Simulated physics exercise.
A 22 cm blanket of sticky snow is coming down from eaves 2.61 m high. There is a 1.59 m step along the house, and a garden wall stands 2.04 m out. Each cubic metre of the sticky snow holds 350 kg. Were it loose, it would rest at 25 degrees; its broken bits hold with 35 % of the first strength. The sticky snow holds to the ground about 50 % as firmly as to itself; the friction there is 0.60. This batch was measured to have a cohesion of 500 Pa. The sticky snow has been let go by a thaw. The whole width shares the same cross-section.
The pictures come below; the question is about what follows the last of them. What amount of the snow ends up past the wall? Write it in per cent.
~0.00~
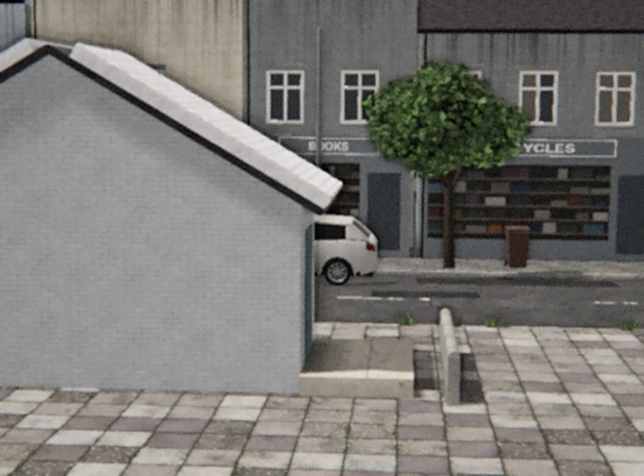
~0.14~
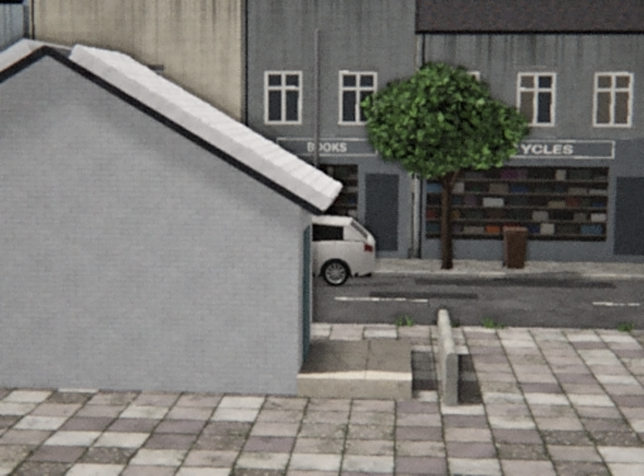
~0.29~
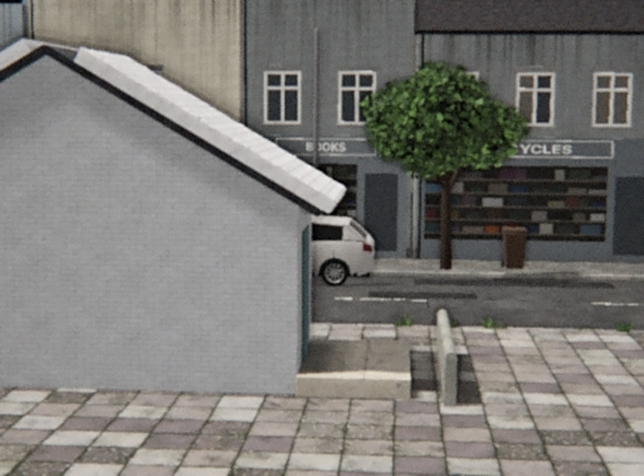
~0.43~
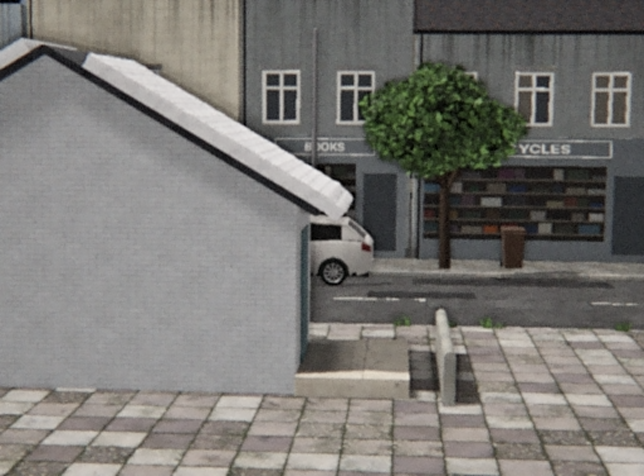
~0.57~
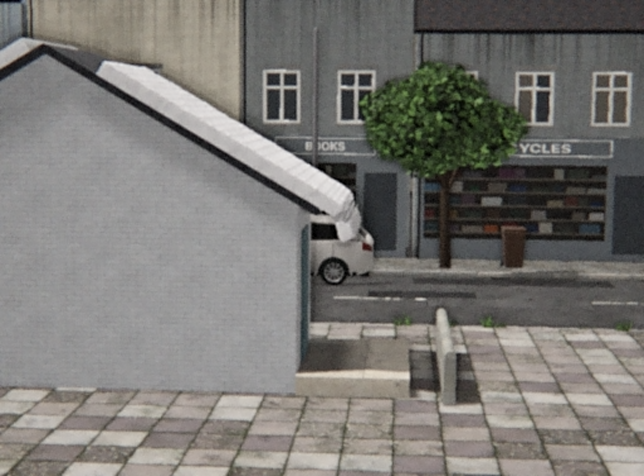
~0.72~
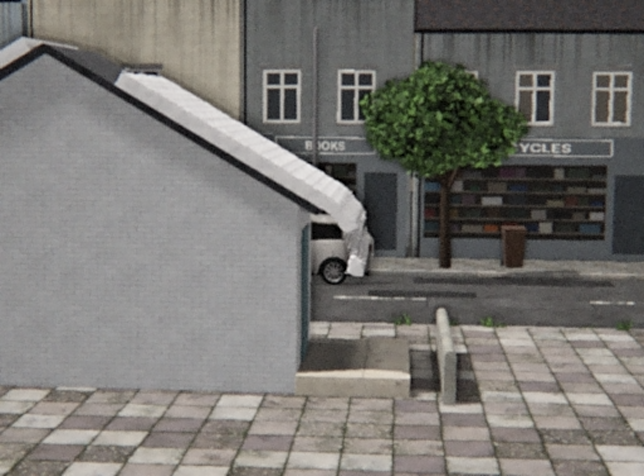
Roughly 31 per cent ends up past it.
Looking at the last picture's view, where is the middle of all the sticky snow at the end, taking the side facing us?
(466, 379).
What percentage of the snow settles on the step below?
30 %, roughly.
By 1.13 s, 67 % is still on the roof and 0 % is past the low wall.
By 1.62 s, 16 % is still on the roof and 0 % is past the low wall.
By 2.11 s, none is still on the roof and 31 % is past the low wall.
By 2.60 s, none is still on the roof and 31 % is past the low wall.
By 3.00 s, at the end, none is still on the roof and 31 % is past the low wall.
